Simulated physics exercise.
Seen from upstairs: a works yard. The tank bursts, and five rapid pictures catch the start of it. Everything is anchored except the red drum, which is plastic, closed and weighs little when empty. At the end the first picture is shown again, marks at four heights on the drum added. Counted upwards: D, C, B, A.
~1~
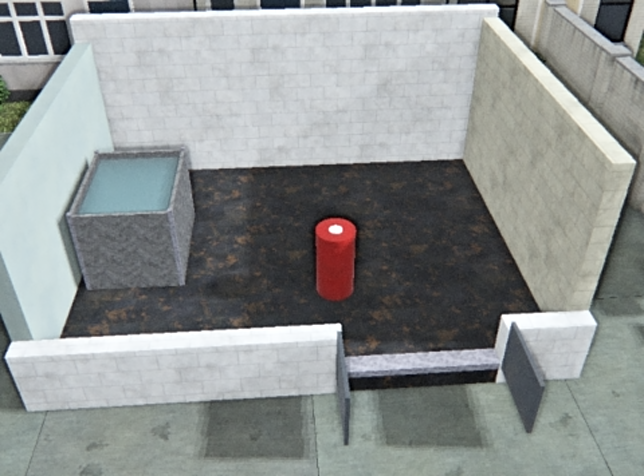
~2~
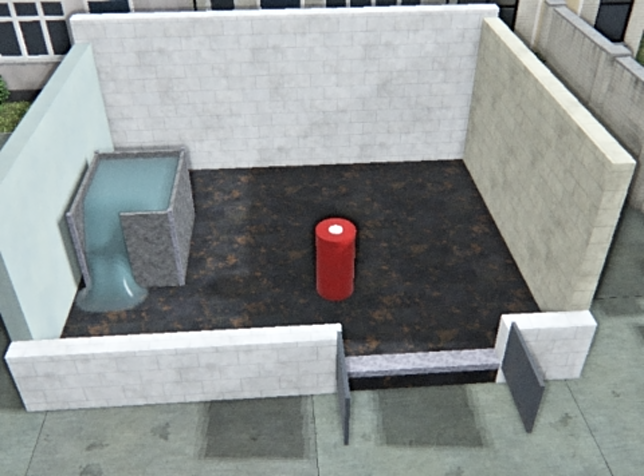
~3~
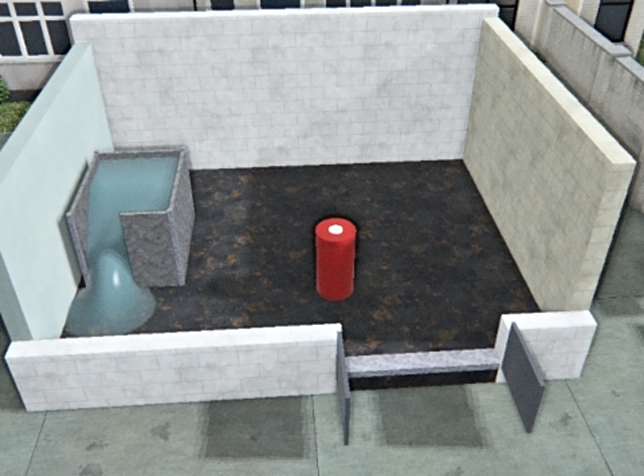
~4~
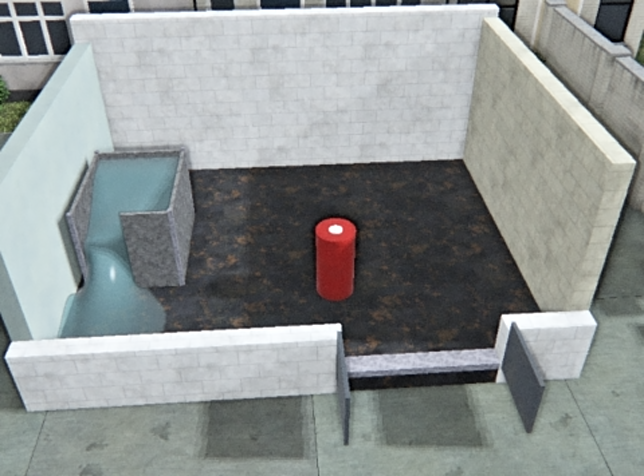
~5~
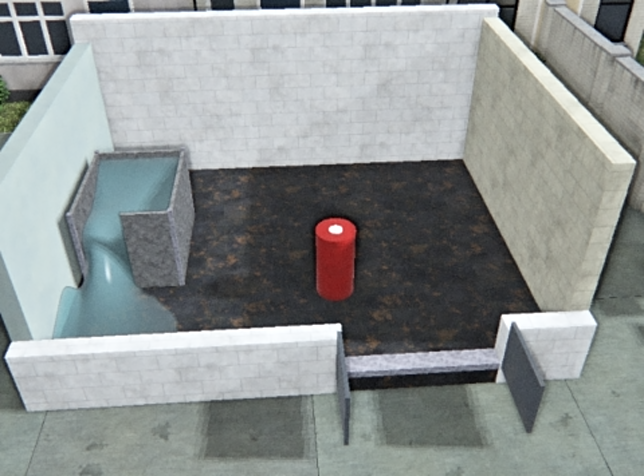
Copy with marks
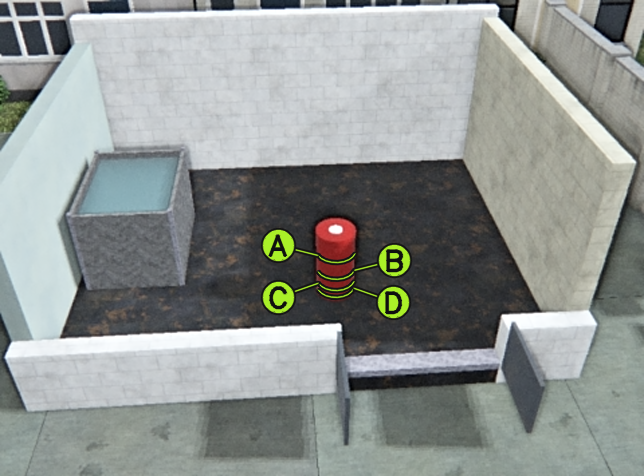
Water poured out of the front of a stone tank at the left of a walled yard and spread in a puddle across the nearby ground, while a red drum stood still in the middle.
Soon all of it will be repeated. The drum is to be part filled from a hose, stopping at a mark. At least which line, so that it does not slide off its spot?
Choose B.
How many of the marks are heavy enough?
Two of them.
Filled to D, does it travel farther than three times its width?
Yes, it does.
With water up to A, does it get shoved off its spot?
No, not at all.
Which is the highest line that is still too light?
C.
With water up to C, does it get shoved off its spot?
Yes, it does.
On the marked copy, A at (337, 262); B at (337, 279); C at (337, 290); D at (337, 297); from the bottom up D, C, B, A.
Choosing A, it does not move.
Choosing B, it does not move.
Choosing C, it is pushed about its own width away.
Choosing D, it is pushed about 5 times its own width away.
